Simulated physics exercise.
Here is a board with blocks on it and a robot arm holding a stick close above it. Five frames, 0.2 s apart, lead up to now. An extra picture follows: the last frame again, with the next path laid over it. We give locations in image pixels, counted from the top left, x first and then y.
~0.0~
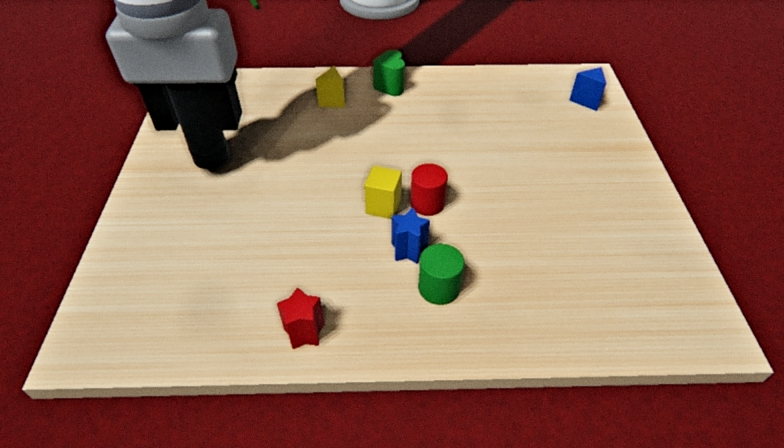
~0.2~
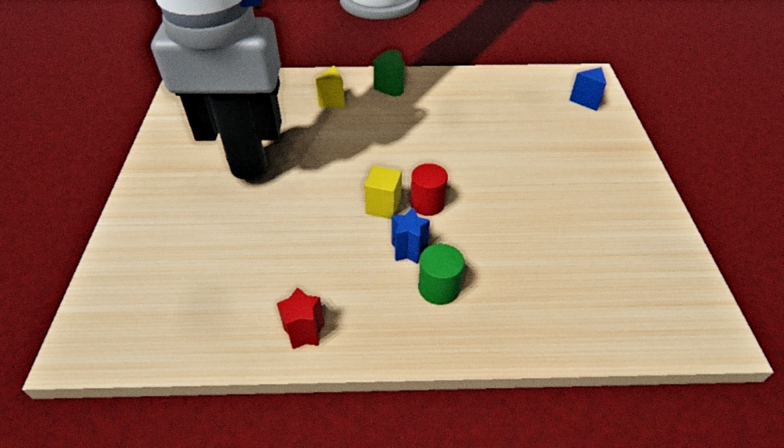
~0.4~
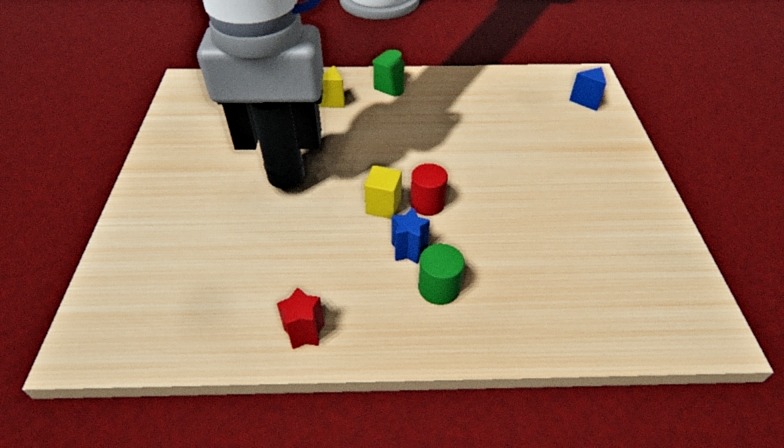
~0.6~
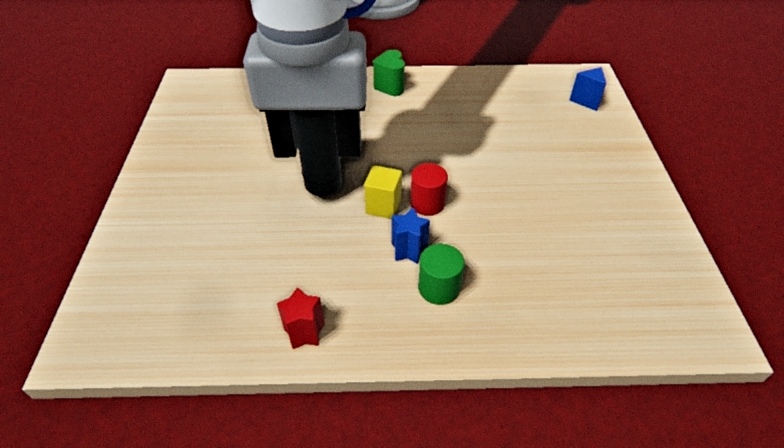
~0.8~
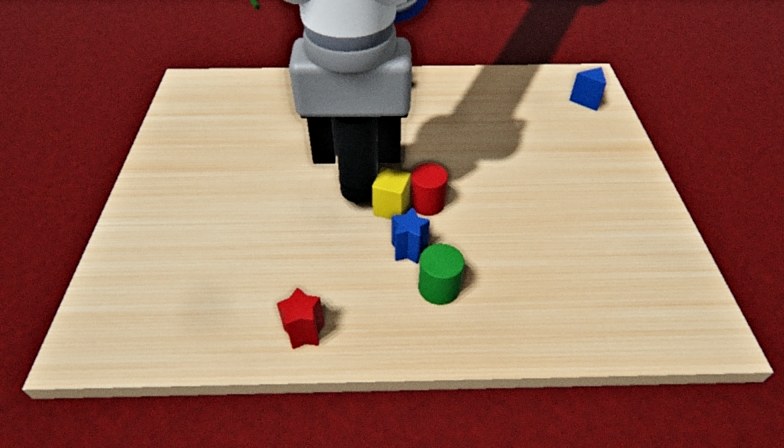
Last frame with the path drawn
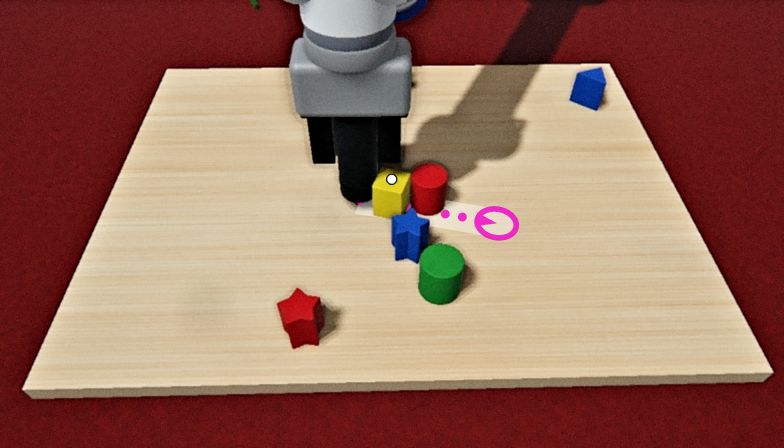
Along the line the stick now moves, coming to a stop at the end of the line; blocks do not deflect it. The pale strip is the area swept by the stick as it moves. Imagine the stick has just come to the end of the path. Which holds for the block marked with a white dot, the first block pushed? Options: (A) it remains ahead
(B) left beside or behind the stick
A - it remains ahead.
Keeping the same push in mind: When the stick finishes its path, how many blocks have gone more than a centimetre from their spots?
I think two will be displaced.
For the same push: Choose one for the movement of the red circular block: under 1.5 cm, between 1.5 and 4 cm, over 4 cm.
My answer is that it shifts over 4 cm.
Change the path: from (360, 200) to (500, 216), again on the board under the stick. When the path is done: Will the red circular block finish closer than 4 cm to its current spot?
No - that is not the case.
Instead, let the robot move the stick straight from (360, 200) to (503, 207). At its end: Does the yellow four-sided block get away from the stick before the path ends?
Going by the path, yes.
The line goes from (360, 200) directly to (497, 223); the dot is on the yellow four-sided block.
The first path, step by step. One third of the way, stick (406, 198); yellow four-sided block (442, 183), turned 20° anticlockwise; red circular block (476, 175).
Two thirds of the way, stick (452, 206); yellow four-sided block (493, 189), turned 30° anticlockwise; red circular block (521, 175).
At the end, stick (499, 214); yellow four-sided block (542, 197), turned 30° anticlockwise; blue star-shaped block unmoved; red circular block (559, 174).
